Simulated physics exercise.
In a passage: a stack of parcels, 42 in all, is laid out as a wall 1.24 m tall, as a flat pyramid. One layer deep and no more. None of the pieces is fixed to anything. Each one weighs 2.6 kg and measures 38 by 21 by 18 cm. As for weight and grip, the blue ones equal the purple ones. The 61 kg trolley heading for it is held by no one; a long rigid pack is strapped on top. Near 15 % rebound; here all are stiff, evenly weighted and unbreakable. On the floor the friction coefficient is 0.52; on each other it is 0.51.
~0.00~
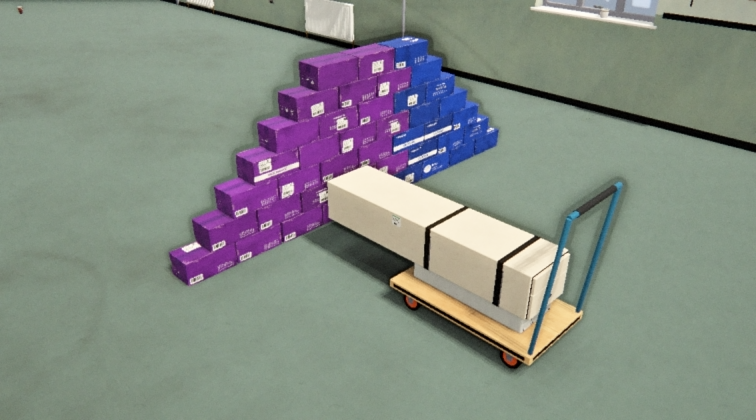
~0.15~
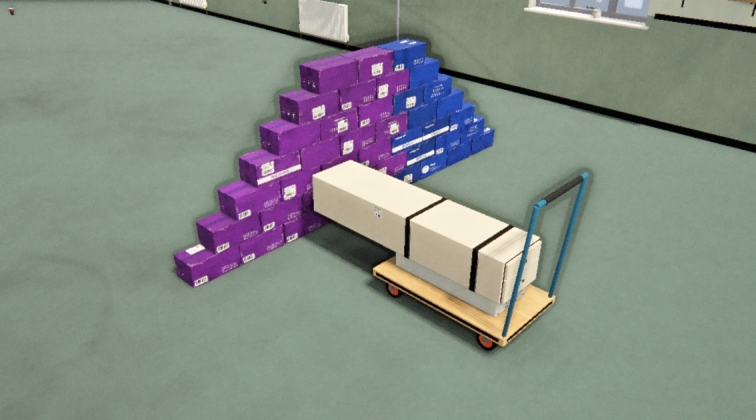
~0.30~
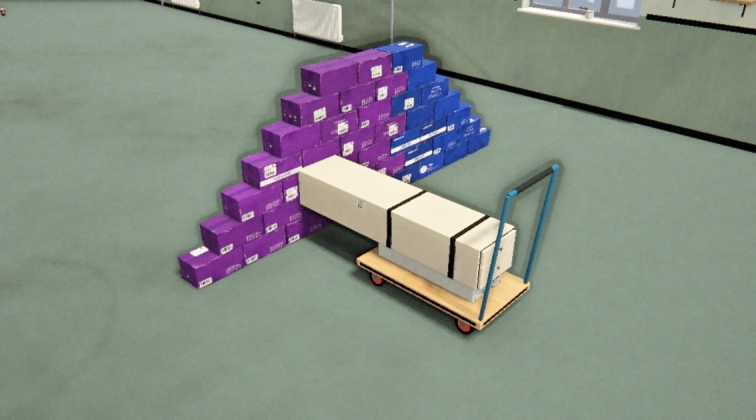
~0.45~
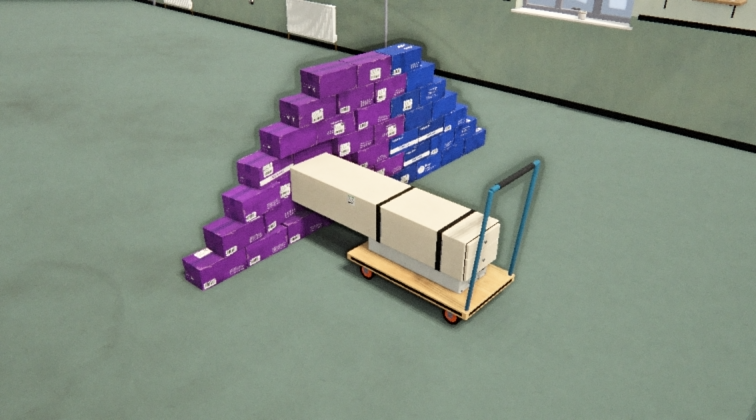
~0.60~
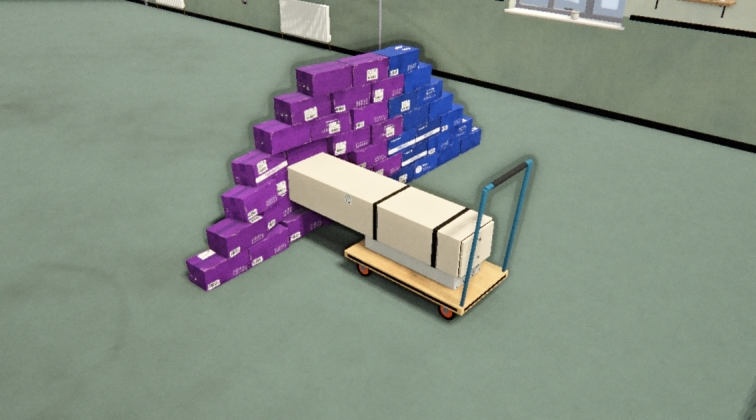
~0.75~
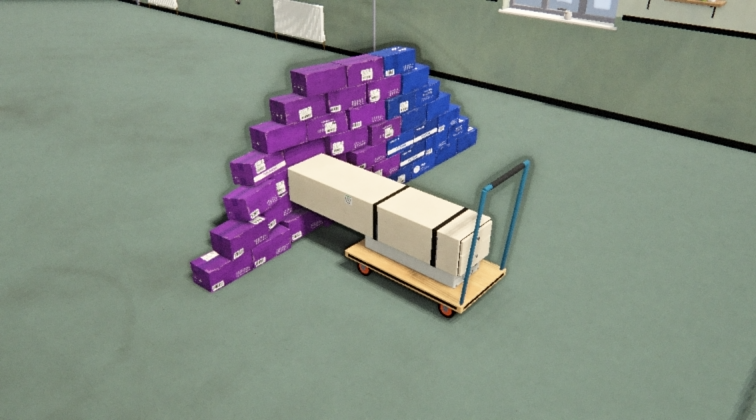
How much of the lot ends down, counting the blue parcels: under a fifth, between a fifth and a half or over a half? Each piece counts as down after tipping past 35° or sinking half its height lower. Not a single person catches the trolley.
Count: Short of a fifth of the pieces.
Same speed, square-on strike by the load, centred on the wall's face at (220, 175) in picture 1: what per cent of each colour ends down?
In that case you'd see blue at 0 per cent and purple at 0 per cent down.
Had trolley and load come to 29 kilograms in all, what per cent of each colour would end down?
Colour by colour that makes blue 0, purple 0 percent.
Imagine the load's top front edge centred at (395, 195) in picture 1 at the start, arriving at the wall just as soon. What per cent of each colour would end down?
Blue 0%, purple 30%.
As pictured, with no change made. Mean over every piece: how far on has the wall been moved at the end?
Averaged out, it's some 35 centimetres.
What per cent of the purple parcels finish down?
Purple: 70 per cent.
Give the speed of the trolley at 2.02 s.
Near 0.0 m/s.
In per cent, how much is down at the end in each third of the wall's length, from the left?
80 / 50 / 0 %, left to right.
After 1.26 s, load 16 cm past the wall's line, stopped; none of the 16 blue parcels down (0 of 42 in all colours); top blue parcel 22° from how it stood; top purple parcel 22° from how it stood.
After 1.58 s, load 16 cm past the wall's line, stopped; 1 of the 16 blue parcels down (18 of 42 in all colours); top blue parcel 48° from how it stood, 7 cm lower; top purple parcel 48° from how it stood, 21 cm lower.
After 2.02 s, load 16 cm past the wall's line, stopped; 1 of the 16 blue parcels down (18 of 42 in all colours); top blue parcel on its side; top purple parcel upside down.
In the end (3.9 s), load 16 cm past the wall's line, stopped; 1 of the 16 blue parcels down (18 of 42 in all colours); top blue parcel upside down; top purple parcel 1.06 m lower. That is 6 per cent. From the last view, middles, top blue parcel near (384, 91), top purple parcel near (355, 114).
